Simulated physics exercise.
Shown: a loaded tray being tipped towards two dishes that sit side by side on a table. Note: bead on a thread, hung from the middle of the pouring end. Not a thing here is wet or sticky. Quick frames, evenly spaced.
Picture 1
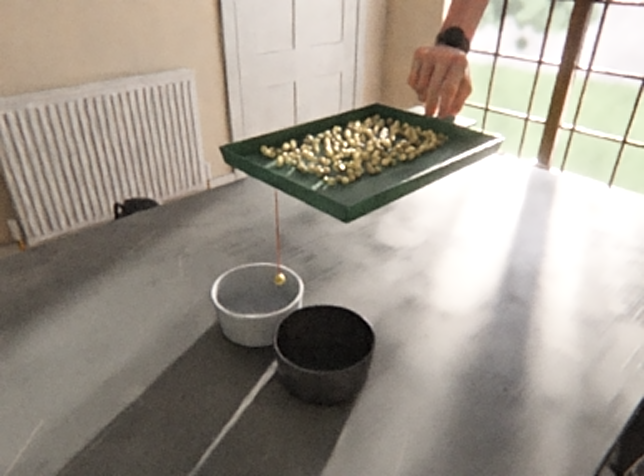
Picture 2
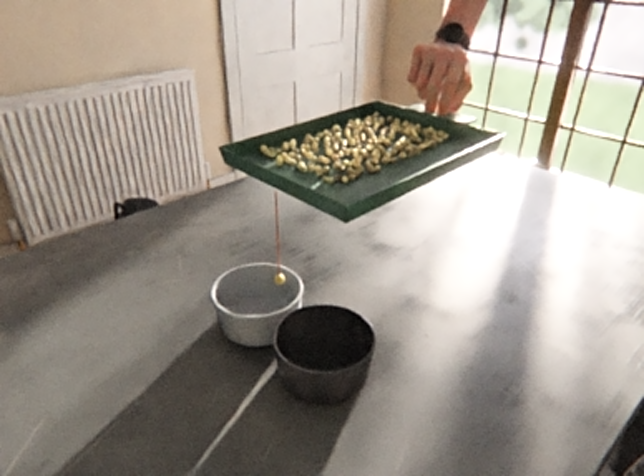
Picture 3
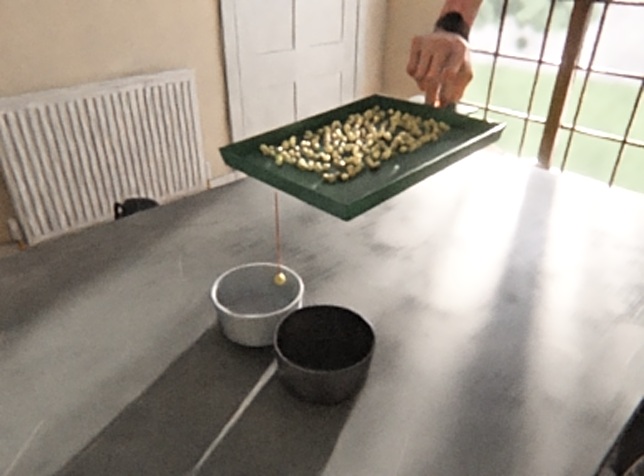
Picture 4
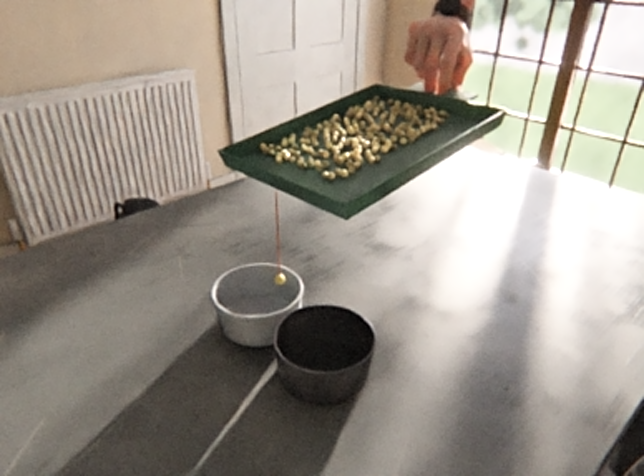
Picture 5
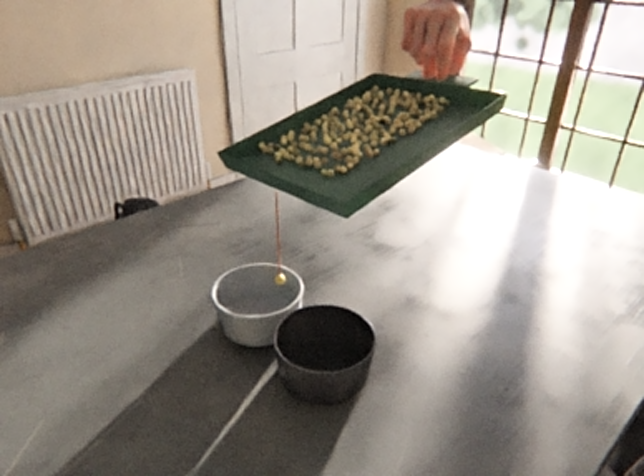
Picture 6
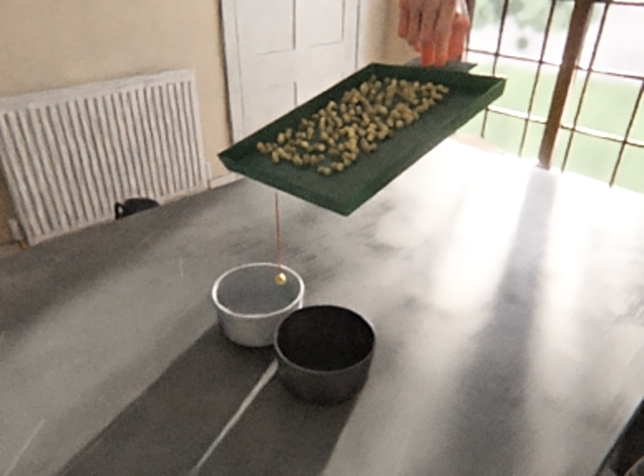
At first, a hand holds a green tray of pale soya beans nearly level above a light dish and a dark dish on a grey table, a bead hanging on a thread. The hand then slowly raises the far end, and the tray tilts modestly toward its left corner, while the beans stay bunched together.
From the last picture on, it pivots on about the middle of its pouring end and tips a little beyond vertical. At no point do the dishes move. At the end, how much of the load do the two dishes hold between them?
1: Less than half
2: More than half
1, less than half.
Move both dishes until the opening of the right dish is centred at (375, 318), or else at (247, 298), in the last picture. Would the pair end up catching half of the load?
One: Less than half. Two: Over half.
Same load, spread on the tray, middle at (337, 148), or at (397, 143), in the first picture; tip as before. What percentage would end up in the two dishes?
Respectively 40 and 50 per cent.
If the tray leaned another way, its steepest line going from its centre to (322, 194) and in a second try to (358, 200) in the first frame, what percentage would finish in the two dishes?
Well, 80 percent for one and then 90 percent for the other.
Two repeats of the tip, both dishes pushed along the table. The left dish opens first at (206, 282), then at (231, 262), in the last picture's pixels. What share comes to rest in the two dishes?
The first try gives 90 per cent, the second 80 per cent.
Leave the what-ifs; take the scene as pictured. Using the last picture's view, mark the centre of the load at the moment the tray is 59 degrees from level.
Look around (252, 160) in the last picture.
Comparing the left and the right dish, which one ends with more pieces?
Looking at the end state, it is the left-side one.
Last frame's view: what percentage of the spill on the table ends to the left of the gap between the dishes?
Looks like close to 100 per cent of it.
Just after the last frame, tray tipped steeply; almost all on the tray; just a few outside both; about a tenth in the air.
A moment on, tray tipped right over; roughly two thirds on the tray; about a tenth in the left dish; about a tenth outside both; roughly a quarter in the air.
Further on, tray tipped past a quarter turn; roughly a third in the left dish; roughly two thirds outside both.
When it is over, tray tipped past a quarter turn; not one in the right dish; roughly a third in the left dish; roughly two thirds outside both.
